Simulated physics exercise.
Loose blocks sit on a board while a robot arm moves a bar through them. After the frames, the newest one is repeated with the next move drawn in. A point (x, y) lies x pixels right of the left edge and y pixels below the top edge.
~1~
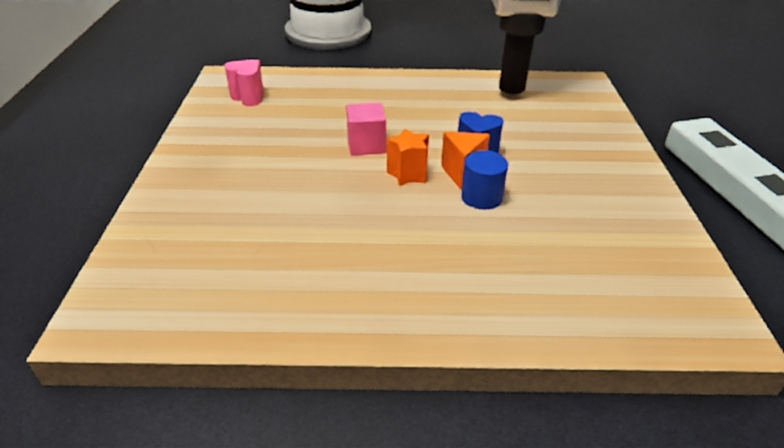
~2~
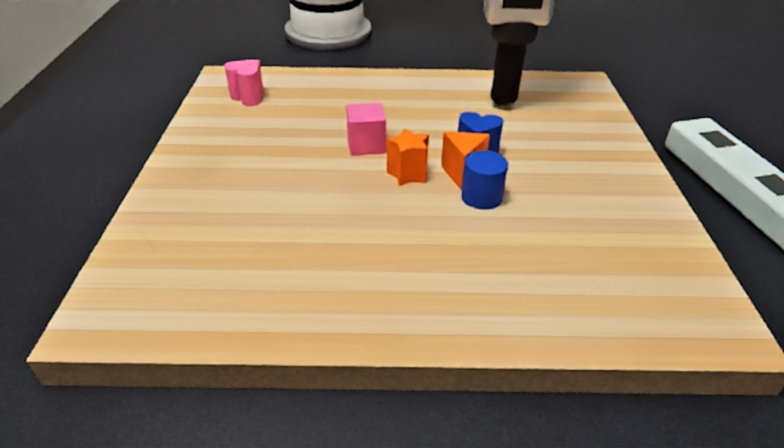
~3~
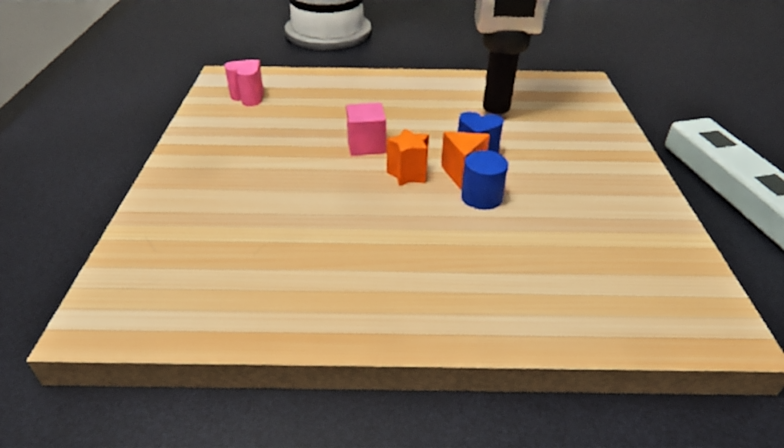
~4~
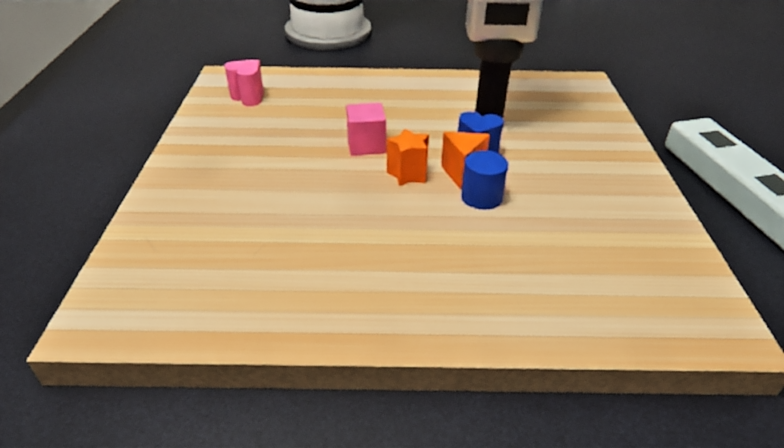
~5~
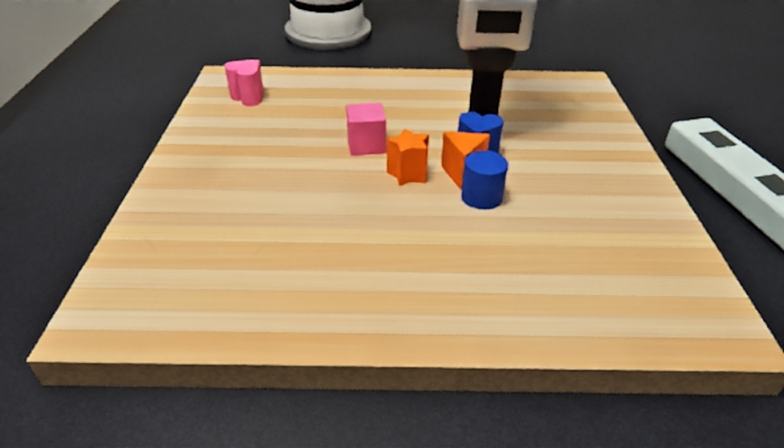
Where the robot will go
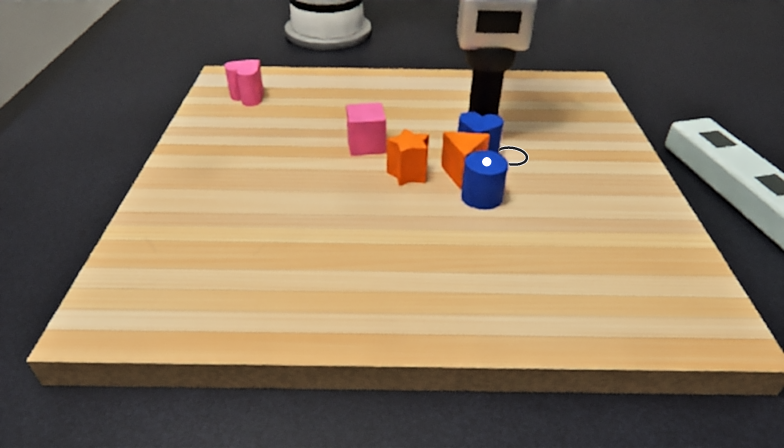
We see a wooden board with pink, orange and blue blocks on it as a robot arm moves its dark bar a short way left and toward the viewer, up behind the blue heart, while the blocks stay still.
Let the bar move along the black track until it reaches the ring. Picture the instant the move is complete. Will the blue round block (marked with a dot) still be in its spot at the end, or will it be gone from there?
The block in question stays where it was by the end.
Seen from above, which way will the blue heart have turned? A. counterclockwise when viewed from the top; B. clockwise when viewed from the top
That would be B.
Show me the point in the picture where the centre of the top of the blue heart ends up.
It will likely be found at (493, 132).
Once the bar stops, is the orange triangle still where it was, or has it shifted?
It gets pushed out of place.
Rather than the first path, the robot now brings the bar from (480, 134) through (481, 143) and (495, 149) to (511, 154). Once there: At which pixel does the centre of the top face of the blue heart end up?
In the picture, that point is around (492, 130).
The drawn path runs from (480, 134) over (482, 143) and (495, 150) to (511, 156); the dot is on the blue round block.
On the path given first. Halfway along, bar (489, 140); orange triangle (465, 144), turned 20° clockwise; blue heart (486, 128).
At the end, bar (513, 148); orange triangle (464, 145), turned 25° clockwise; blue heart (493, 132), turned 30° clockwise; blue round block not moved.
